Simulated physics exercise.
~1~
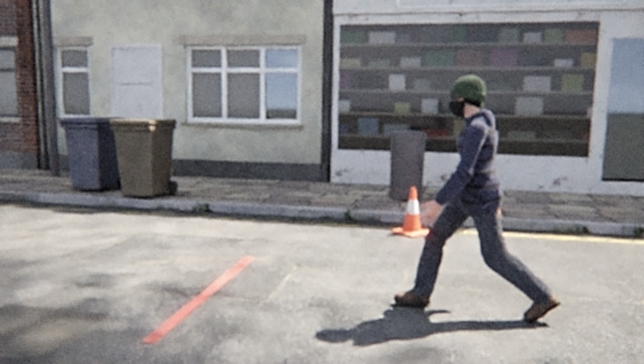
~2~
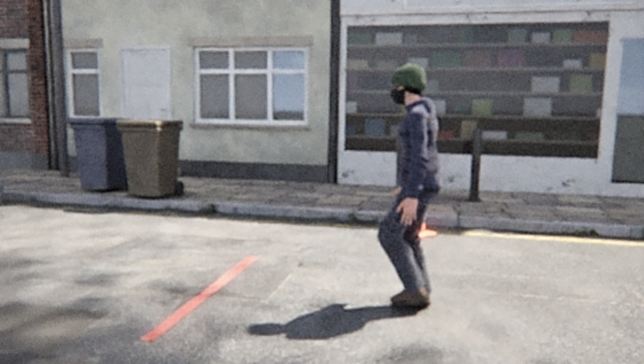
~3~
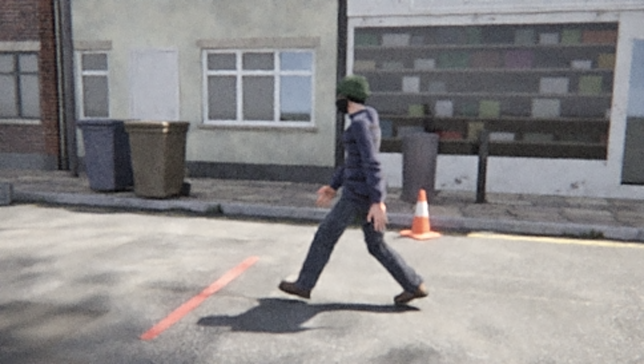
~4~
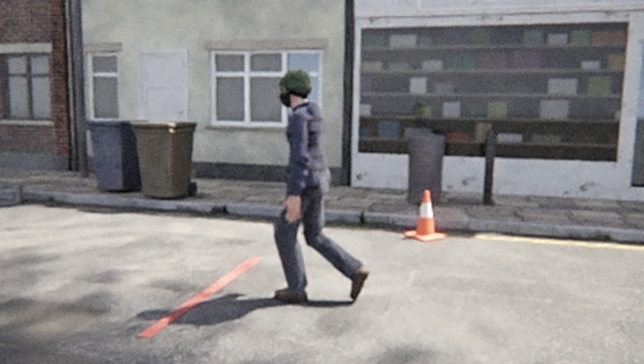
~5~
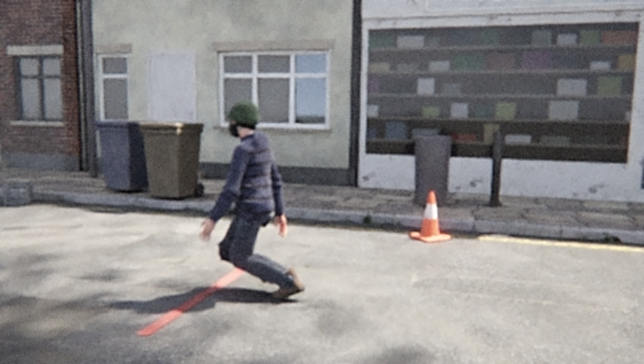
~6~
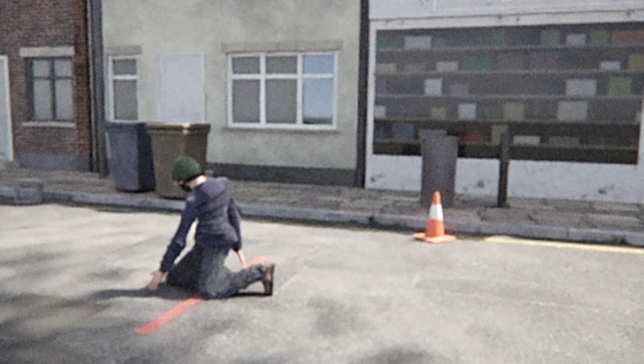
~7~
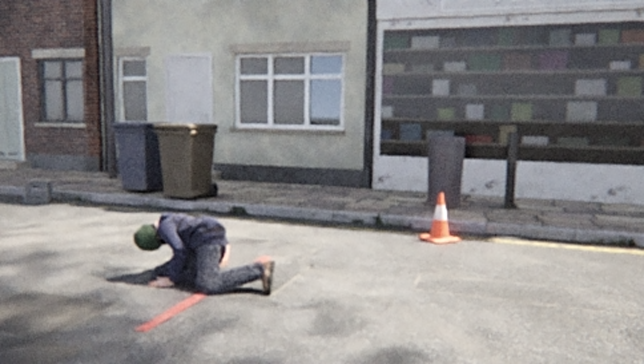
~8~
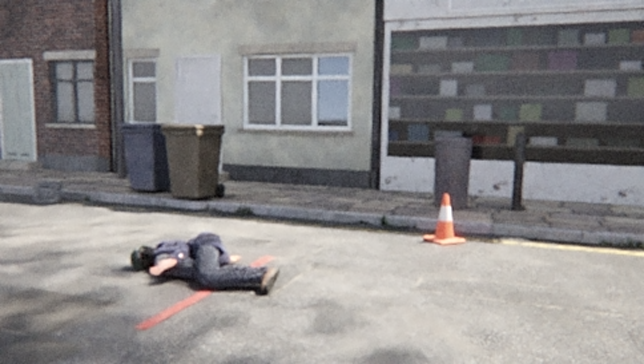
To begin with, a person in a green knit hat, dark face covering, dark jacket and jeans walks left along a sunlit street, passing an orange and white traffic cone. Two wheeled bins stand by the buildings behind. Nearing a red strip on the road, the person buckles at the knees and sinks onto hands and knees over it. The arms give way and the upper body folds forward, head dropping to the ground. Finally the person lies stretched on the road across the strip, head and chest beyond it to the left.
